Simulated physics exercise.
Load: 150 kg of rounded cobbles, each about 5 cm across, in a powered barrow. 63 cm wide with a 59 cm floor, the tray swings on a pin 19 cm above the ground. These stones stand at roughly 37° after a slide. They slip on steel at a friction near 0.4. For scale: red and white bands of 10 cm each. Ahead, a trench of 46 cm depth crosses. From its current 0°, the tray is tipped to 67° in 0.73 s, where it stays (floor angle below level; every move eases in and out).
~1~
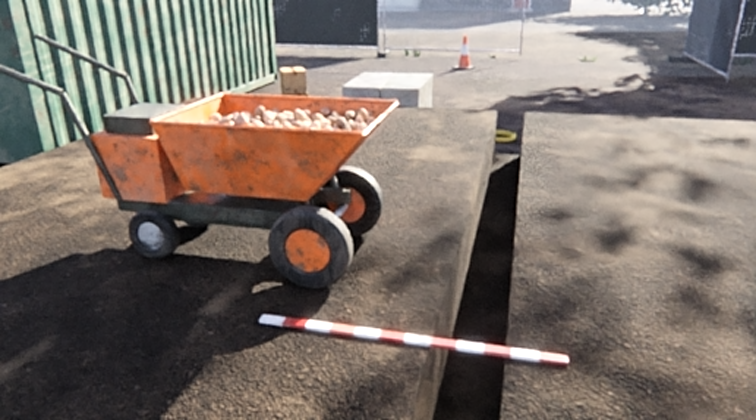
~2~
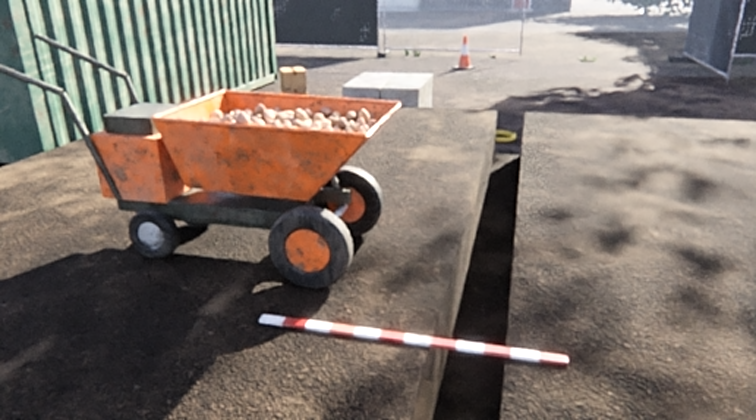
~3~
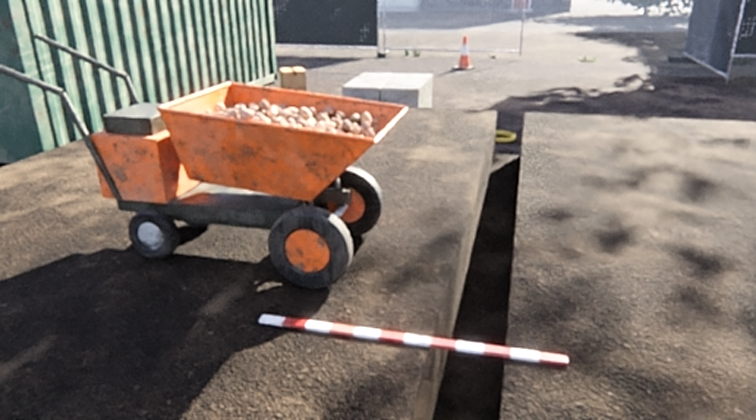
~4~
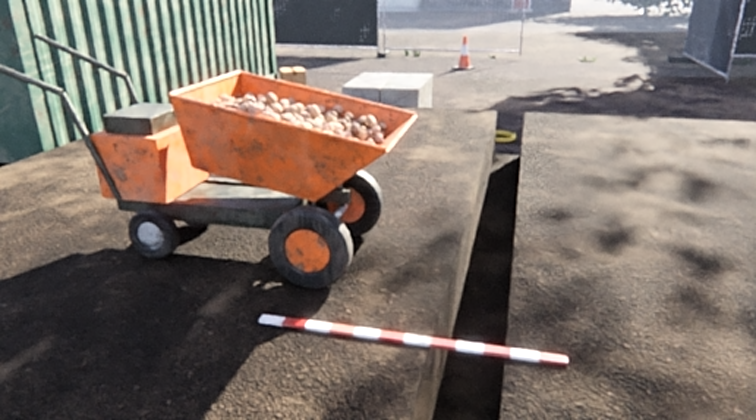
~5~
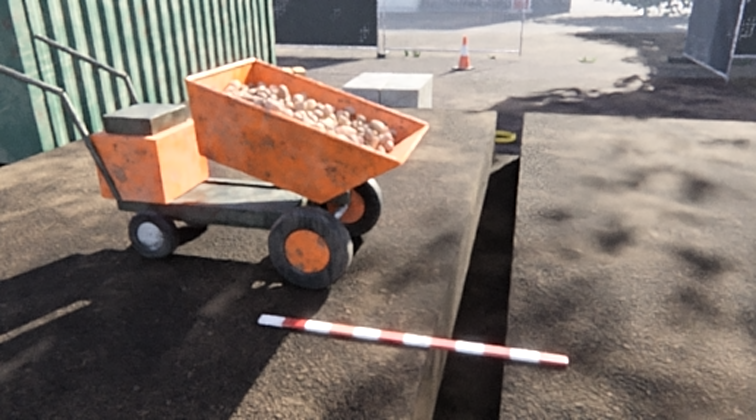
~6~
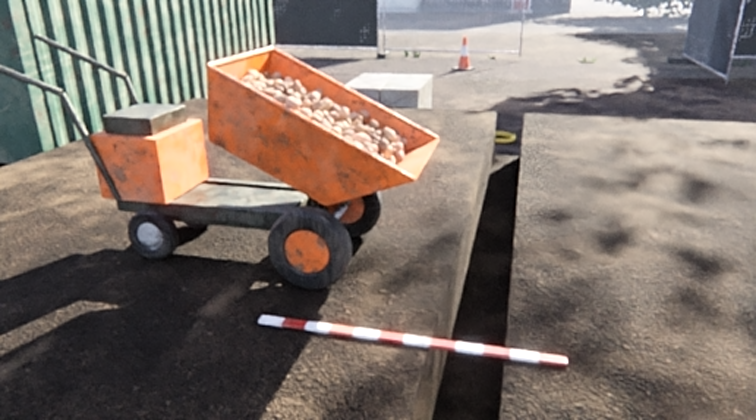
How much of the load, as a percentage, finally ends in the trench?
I would put it at about 72 per cent.
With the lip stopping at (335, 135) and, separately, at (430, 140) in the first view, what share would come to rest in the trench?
First place roughly 90%, second roughly 15%.
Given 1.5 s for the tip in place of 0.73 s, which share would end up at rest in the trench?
I'd put it at some 90 in a hundred.
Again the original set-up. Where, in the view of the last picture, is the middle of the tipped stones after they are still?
In the last view, about (490, 334).
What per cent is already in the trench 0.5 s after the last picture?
Approx. 20 % of the load.
Then, 0.2 s after the last picture the floor is at 57°, 100 % in the tray; the foremost stones are at (439, 209).
Then, 0.5 s after the last picture the floor is at 67°, 79 % in the tray, 19 % in the trench, 2 % past the trench; the foremost stones are at (521, 279).
Then, 0.9 s after the last picture the floor is at 67°, 28 % in the tray, 45 % in the trench, 27 % past the trench; the foremost stones are at (679, 305).
Then, 2.8 s after the last picture the floor is at 67°, 0 % in the tray, 72 % in the trench, 28 % past the trench; the foremost stones are past the picture's edge.
